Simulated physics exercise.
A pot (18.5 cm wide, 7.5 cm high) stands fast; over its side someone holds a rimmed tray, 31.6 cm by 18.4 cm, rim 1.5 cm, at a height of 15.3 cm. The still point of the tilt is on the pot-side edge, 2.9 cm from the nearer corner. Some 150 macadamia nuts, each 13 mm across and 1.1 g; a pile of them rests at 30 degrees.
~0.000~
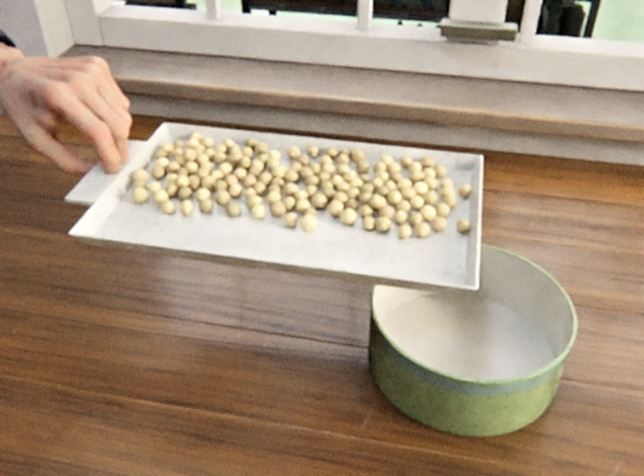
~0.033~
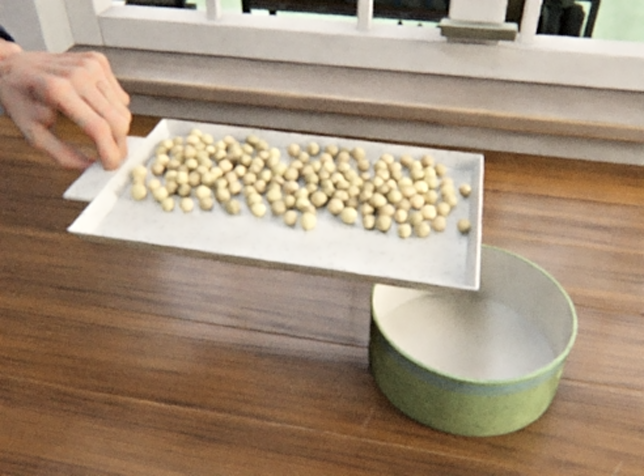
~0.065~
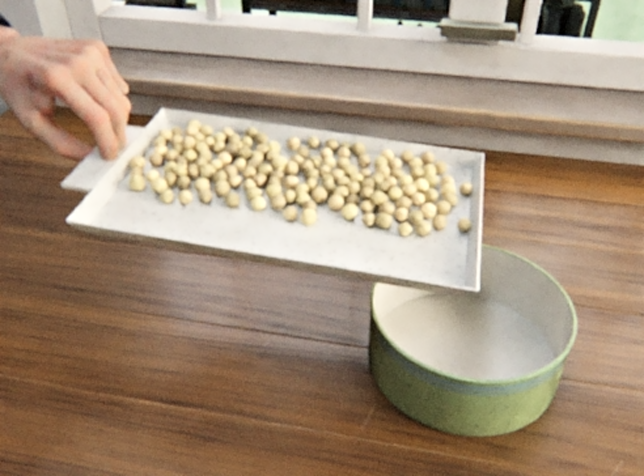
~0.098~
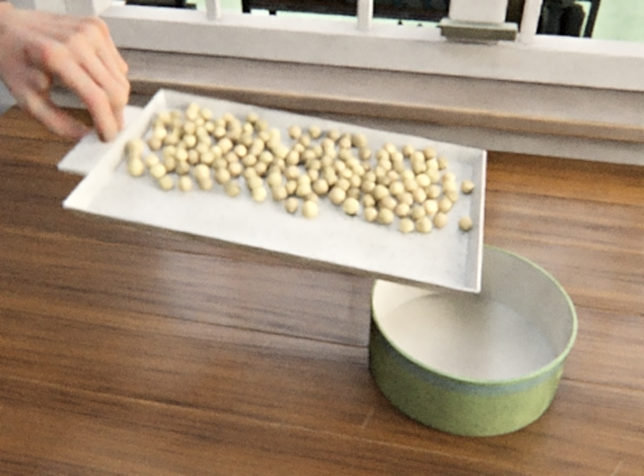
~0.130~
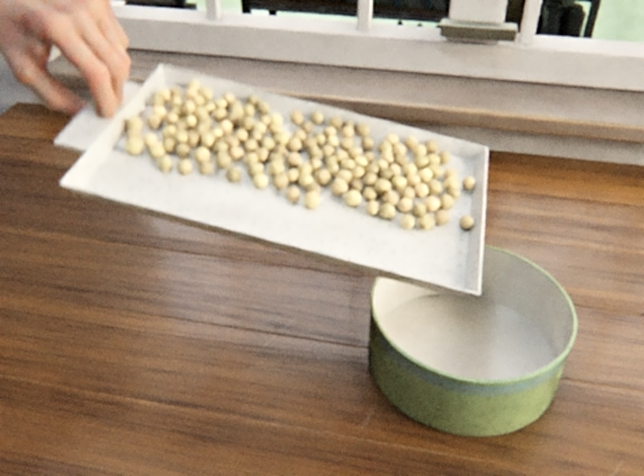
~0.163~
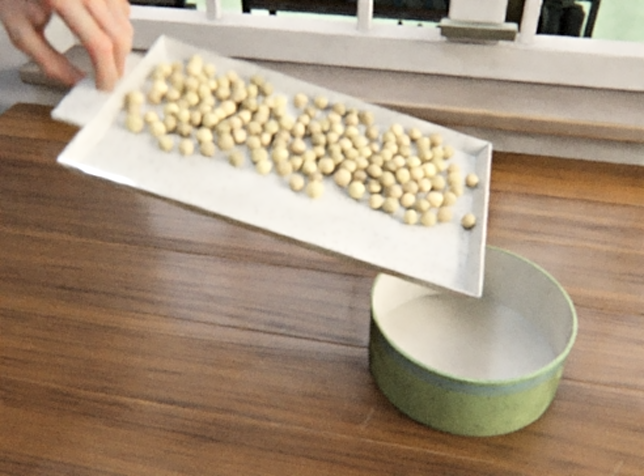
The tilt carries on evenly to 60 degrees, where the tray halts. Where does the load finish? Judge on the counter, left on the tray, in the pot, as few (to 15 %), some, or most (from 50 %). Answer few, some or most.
Counter: Most, tray: Few, pot: Some.
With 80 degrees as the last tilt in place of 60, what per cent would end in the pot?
It would be near 30 per cent.
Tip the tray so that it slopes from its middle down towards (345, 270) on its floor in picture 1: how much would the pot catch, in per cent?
About 5 per cent.
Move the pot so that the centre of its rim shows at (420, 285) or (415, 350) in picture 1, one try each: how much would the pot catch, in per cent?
About 0 and 25 per cent.
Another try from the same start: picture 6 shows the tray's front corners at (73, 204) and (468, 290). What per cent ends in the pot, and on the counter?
Pot 5, counter 90.
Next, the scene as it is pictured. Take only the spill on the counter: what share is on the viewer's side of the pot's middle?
Roughly 90 per cent.
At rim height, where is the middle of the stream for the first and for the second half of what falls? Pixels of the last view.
First near (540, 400), later near (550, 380).
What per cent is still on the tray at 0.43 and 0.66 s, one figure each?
In turn: 100, 25.
Then, at 0.32 s, tilt 40 degrees; the tray holds 100 %, the pot 0 %.
Then, at 0.43 s, tilt 56 degrees; the tray holds 100 %, the pot 0 %.
Then, at 0.66 s, tilt 60 degrees; the tray holds 25 %, the pot 10 %.
At rest (2.0 s), counter 70 %, tray 5 %, pot 30 %.
